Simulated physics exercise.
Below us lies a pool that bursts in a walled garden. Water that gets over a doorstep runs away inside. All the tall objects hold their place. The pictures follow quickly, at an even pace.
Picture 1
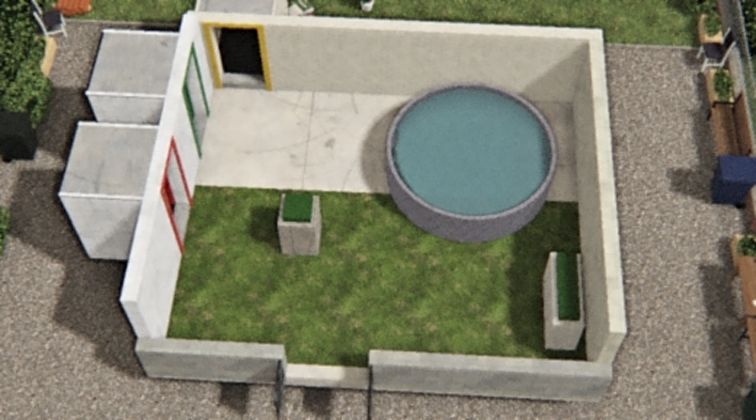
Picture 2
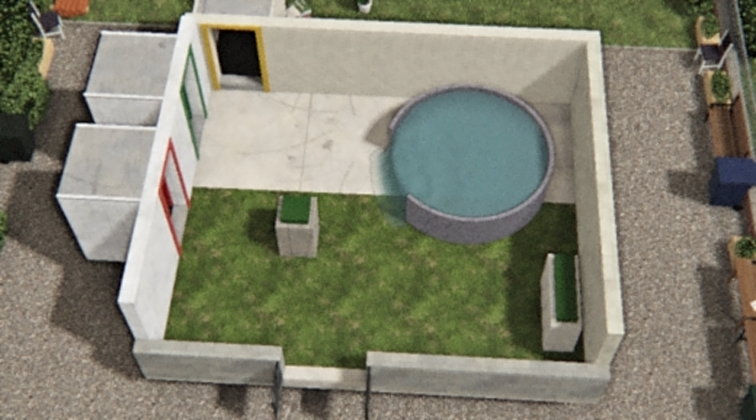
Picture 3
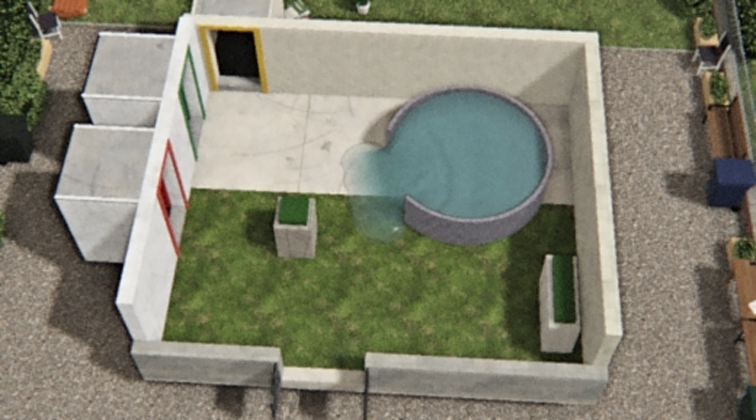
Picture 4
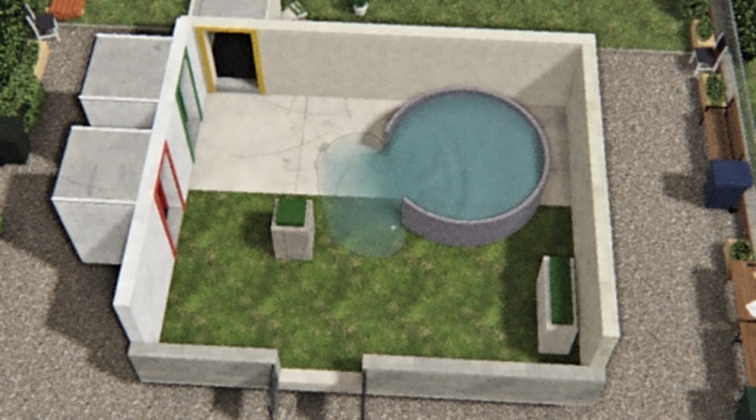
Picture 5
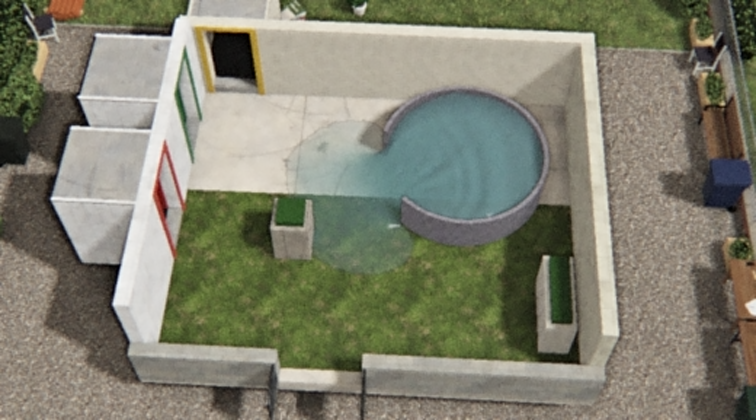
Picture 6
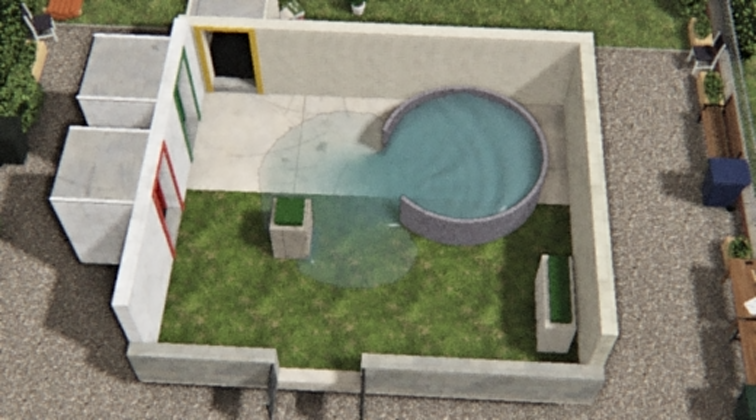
Water bursts through the left side of a round grey-walled pool in a walled garden, then fans out leftward in a thin, widening sheet across the pale paving and grass, reaching around a planter box.
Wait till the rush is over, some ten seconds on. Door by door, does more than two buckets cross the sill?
In the end: The yellow door lets in a lot; the green door lets in a lot; the red door lets in a lot.
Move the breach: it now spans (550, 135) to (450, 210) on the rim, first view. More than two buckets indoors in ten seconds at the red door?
In short: The red one takes less.
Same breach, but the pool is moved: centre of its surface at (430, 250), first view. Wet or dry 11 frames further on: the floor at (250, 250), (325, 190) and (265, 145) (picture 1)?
One after the other: Wet, wet, clear.
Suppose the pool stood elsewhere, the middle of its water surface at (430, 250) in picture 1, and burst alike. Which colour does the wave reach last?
Last comes the door marked yellow.
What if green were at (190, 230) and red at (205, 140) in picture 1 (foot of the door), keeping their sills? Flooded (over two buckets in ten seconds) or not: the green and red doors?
The green door lets more in, the red door lets more in.
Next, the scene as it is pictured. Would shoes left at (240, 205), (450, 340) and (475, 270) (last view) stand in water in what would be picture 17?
In that order: Under water, free of water, dry.
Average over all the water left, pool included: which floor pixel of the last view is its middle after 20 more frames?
Roughly at (353, 197).
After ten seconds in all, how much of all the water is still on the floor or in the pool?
Roughly 80 per cent.
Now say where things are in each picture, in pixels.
The first picture shows the pool at (471, 150) is whole and still.
In the second picture, the front is at (380, 152), out from the gap at (390, 179).
In the third picture, the front is at (354, 150), out from the gap at (388, 182).
In the fourth picture, the front is at (323, 155), out from the gap at (386, 184).
In the fifth picture, water pours out at (385, 184) and has run to (298, 151).
In the sixth picture, the front is at (267, 163), out from the gap at (384, 183).
A moment on, water covers 40 % of the floor; the yellow door not reached, the green door wet at the sill, nothing in, the red door not reached.
Next, water covers 55 % of the floor; the yellow door wet at the sill, nothing in, the green door over two buckets in, the red door under two buckets in.
Then, water covers 70 % of the floor; the yellow door over two buckets in, the green door far over two buckets in, the red door over two buckets in.
Later, water covers 80 % of the floor; the yellow door far over two buckets in, the green door far over two buckets in, the red door far over two buckets in.
In the end, water covers 95 % of the floor; the yellow door far over two buckets in, the green door far over two buckets in, the red door far over two buckets in.
